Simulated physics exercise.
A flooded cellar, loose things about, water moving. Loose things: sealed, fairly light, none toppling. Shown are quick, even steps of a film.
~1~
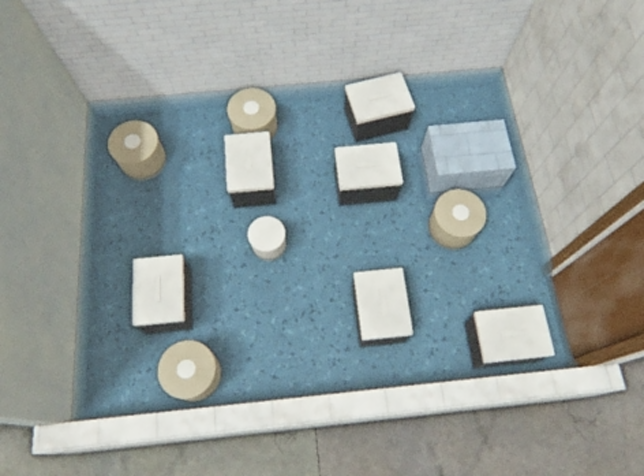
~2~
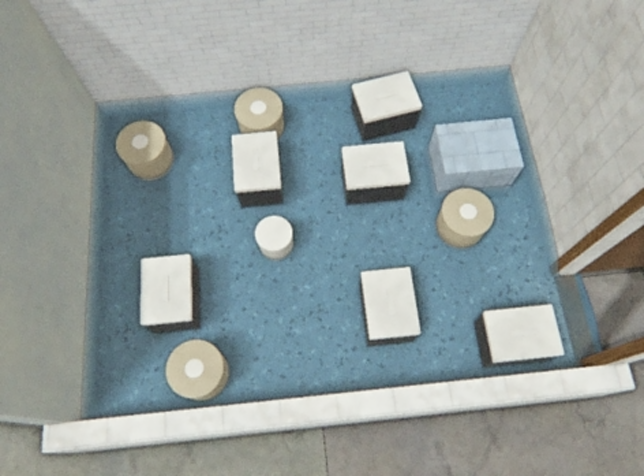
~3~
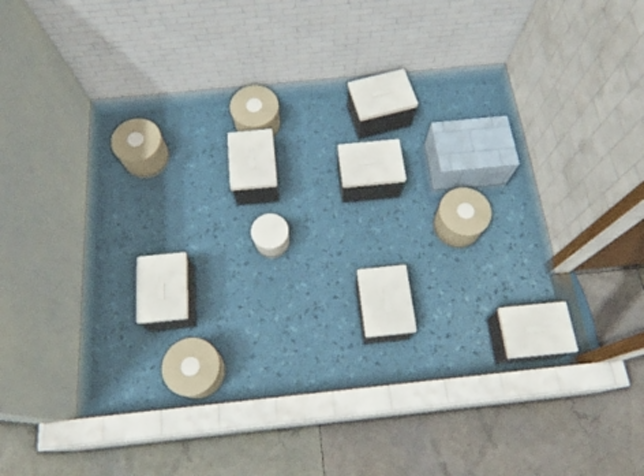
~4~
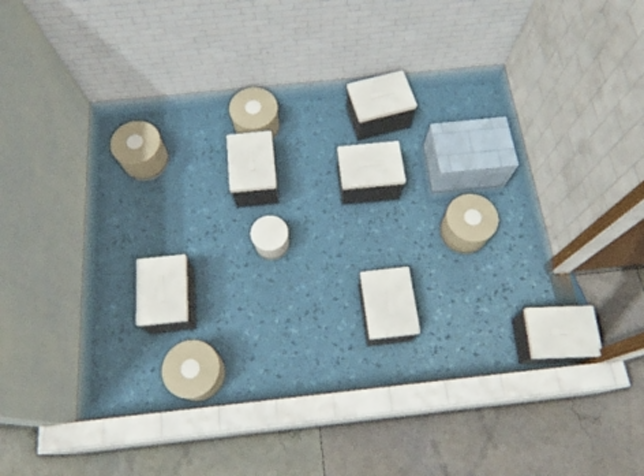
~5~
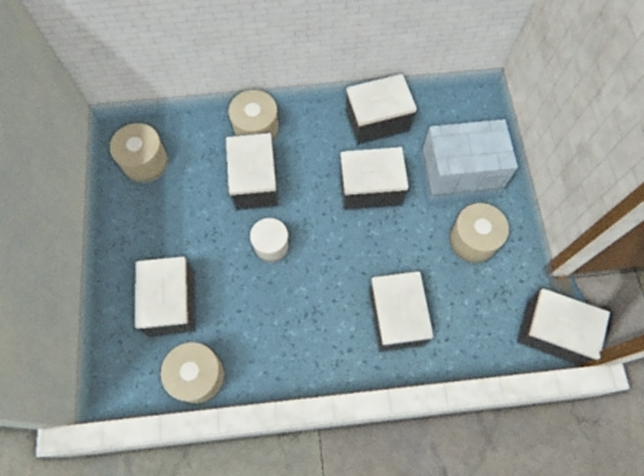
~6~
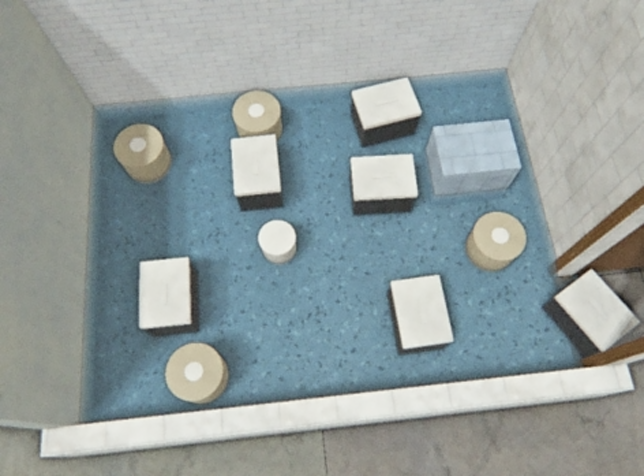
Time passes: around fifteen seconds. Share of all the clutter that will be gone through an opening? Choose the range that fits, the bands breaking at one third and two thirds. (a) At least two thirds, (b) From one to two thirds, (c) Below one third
From one to two thirds (b).
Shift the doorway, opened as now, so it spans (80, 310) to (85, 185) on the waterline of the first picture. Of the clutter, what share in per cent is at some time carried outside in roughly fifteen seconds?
I'd call it 70 per cent.
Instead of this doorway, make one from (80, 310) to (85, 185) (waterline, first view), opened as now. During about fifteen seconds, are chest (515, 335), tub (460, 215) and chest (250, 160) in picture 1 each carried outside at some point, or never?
First trapped, second trapped, third lost.
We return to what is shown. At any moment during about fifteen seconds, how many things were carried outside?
So that is 5.
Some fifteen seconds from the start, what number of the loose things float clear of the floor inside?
You get 6.
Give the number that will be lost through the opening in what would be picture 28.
4.
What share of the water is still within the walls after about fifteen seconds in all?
56 %.
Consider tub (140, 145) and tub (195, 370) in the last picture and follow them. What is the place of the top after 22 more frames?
Approximately (173, 158), then (320, 369).
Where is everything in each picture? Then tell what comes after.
A chest at (515, 333) floats; a tub at (460, 213) floats; 0 of 11 have shifted, in the first frame.
A chest at (524, 333), afloat; a tub at (468, 212) floats; 0 of 11 have shifted, in the second frame.
A chest at (538, 329) floats, close to its start; a tub at (465, 211) floats; 1 of 11 have shifted, in the third frame.
A chest at (564, 331) floats, a stride from its start; a tub at (473, 218) floats, close to its start; 2 of 11 have shifted, in the fourth frame.
A chest at (571, 323) floats, a stride from its start; a tub at (483, 227) floats, close to its start; 3 of 11 have shifted, in the fifth frame.
A chest at (598, 309), afloat, a stride from its start; a tub at (500, 236), afloat, a stride from its start; 4 of 11 have shifted, in the sixth frame.
A moment on, 1 of 11 are out; 10 afloat.
Next, 3 of 11 are out; 8 afloat.
Later, 4 of 11 are out; 7 afloat.
In the end, 5 of 11 are out; 6 afloat.
